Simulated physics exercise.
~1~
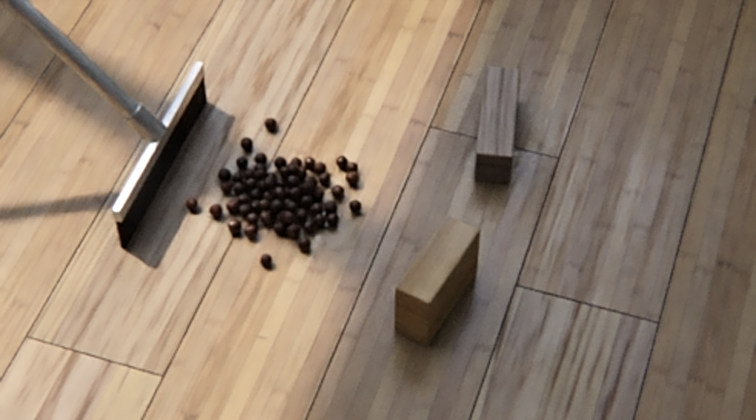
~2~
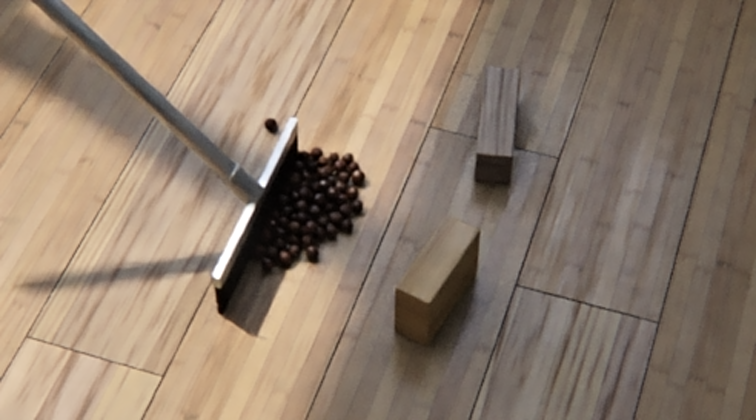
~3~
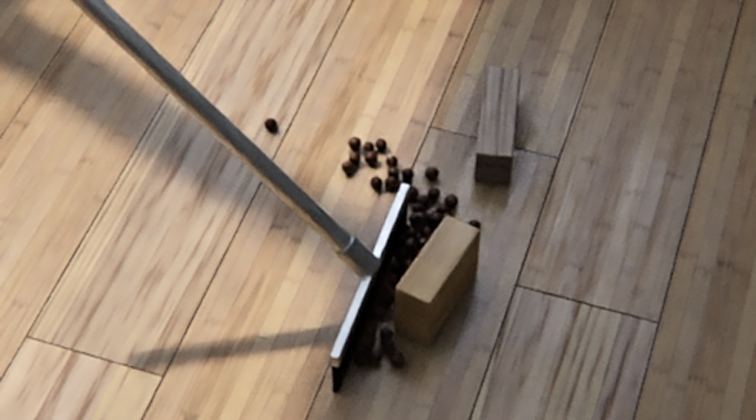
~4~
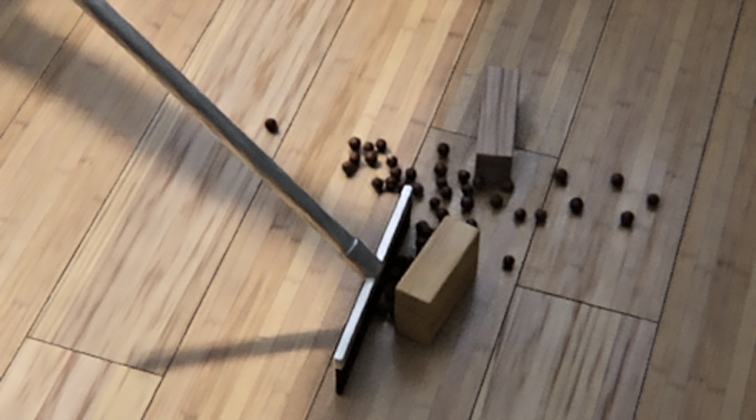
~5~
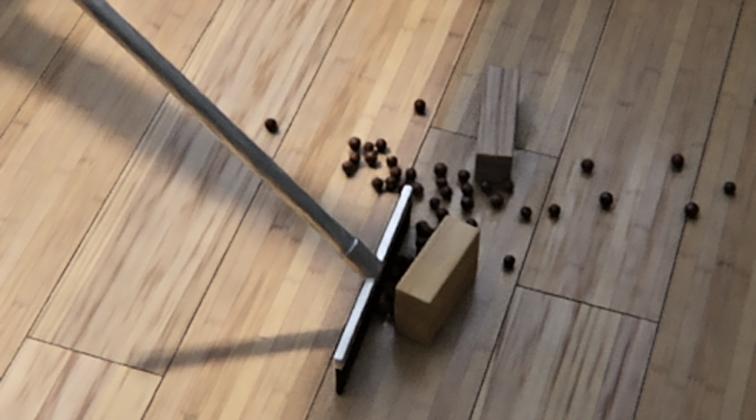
A squeegee on a long metal handle slides right and down across a wooden floor toward a loose pile of dark chocolate balls, with two wooden blocks standing beyond it. The blade gathers the balls into a tight cluster and pushes them along, leaving one behind. It stops close to the near block, where the balls crowd against the block and some sit off the blade's upper end. Several then roll right past the blocks and spread over the floor. The blade stays put as the last few drift farther right, while many remain bunched before the blocks and some rest around the gap.
